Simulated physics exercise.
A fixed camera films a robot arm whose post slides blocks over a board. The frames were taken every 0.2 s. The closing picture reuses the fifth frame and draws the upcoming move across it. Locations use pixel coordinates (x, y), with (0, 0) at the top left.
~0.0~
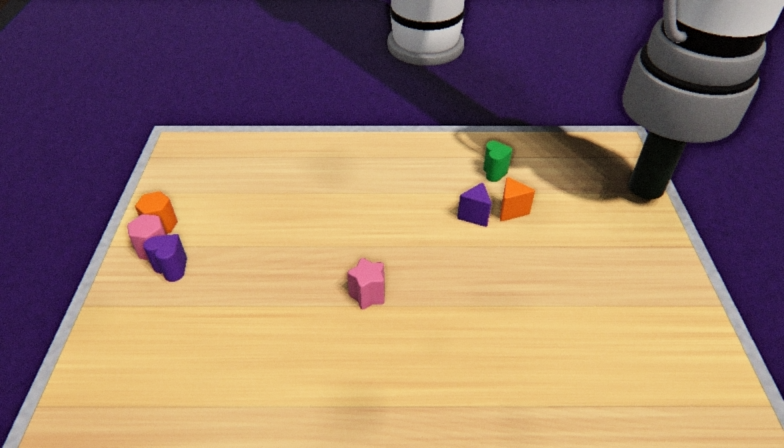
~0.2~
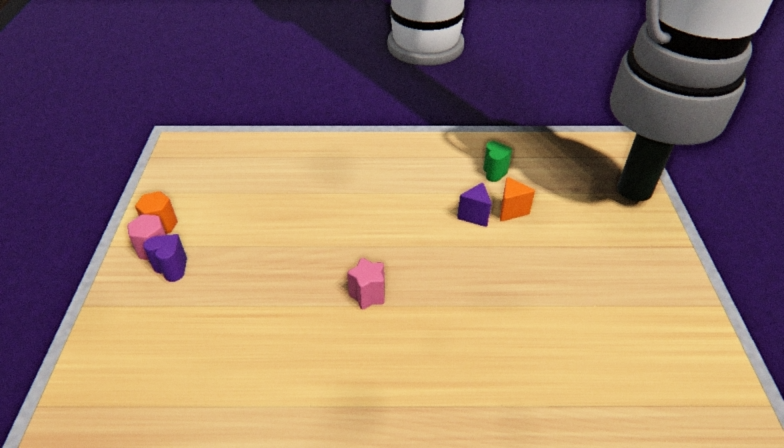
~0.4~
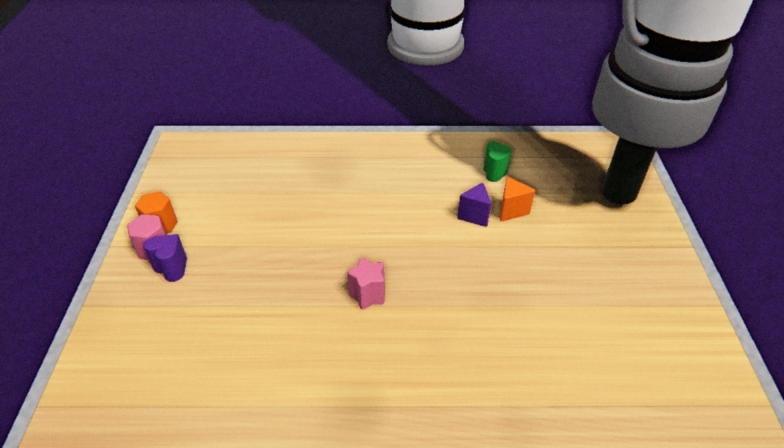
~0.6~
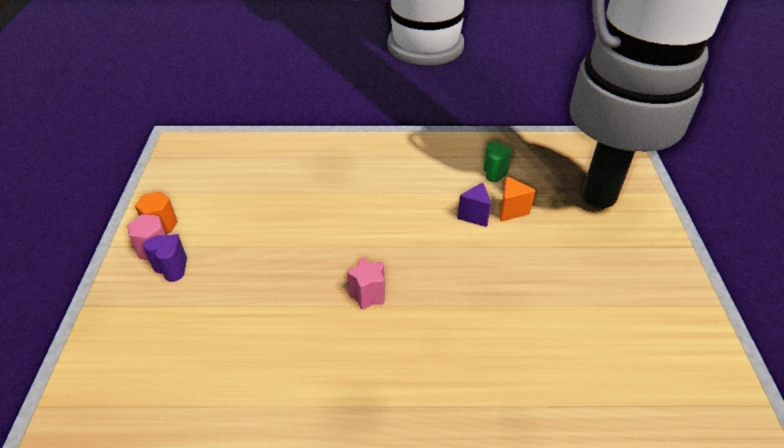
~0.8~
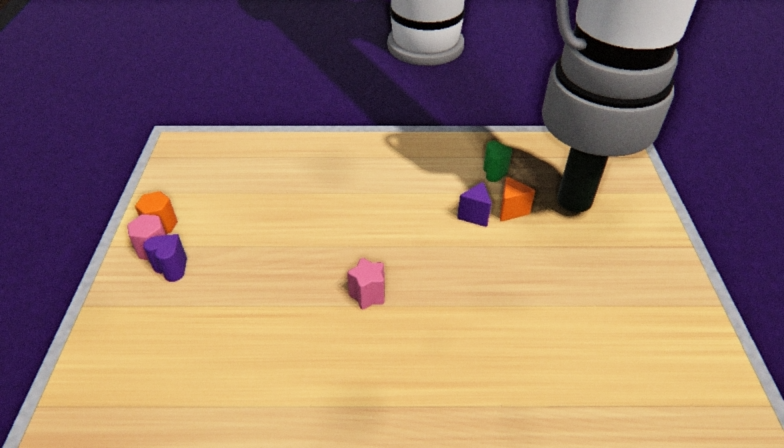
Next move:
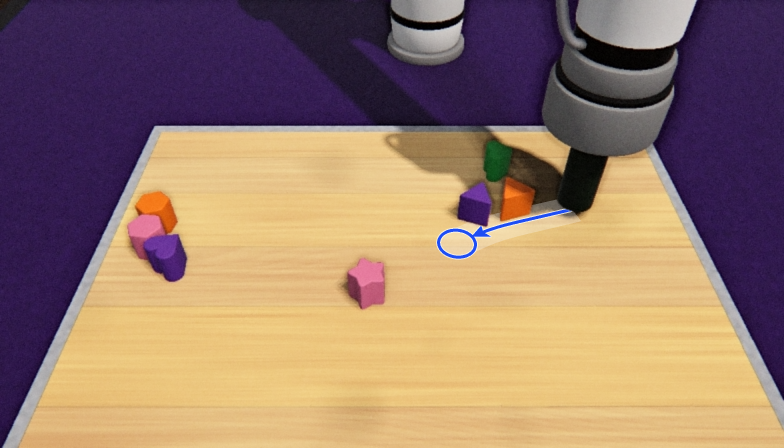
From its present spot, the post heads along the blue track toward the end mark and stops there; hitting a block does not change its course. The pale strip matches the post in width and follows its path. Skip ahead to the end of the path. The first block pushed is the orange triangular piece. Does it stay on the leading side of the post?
Final position: To the side or behind.
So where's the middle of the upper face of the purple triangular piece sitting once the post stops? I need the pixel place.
Its top middle is near (455, 192).
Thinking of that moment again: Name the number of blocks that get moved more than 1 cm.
Two will move.
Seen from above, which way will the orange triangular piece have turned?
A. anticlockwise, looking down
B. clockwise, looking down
Correct choice: B.
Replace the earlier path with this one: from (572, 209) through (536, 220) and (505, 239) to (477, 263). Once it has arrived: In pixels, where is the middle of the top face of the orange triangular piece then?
Around (496, 188).
The line goes from (572, 209) via (514, 223), ending at (457, 243).
On the path given first. One third of the way, post (535, 210); orange triangular piece (502, 187), turned 20° clockwise.
Two thirds of the way, post (496, 220); purple triangular piece (463, 191); orange triangular piece (482, 186), turned 100° clockwise.
At the end, post (458, 235); purple triangular piece (455, 192), turned 35° clockwise; green heart block unmoved; orange triangular piece (481, 186), turned 110° clockwise.
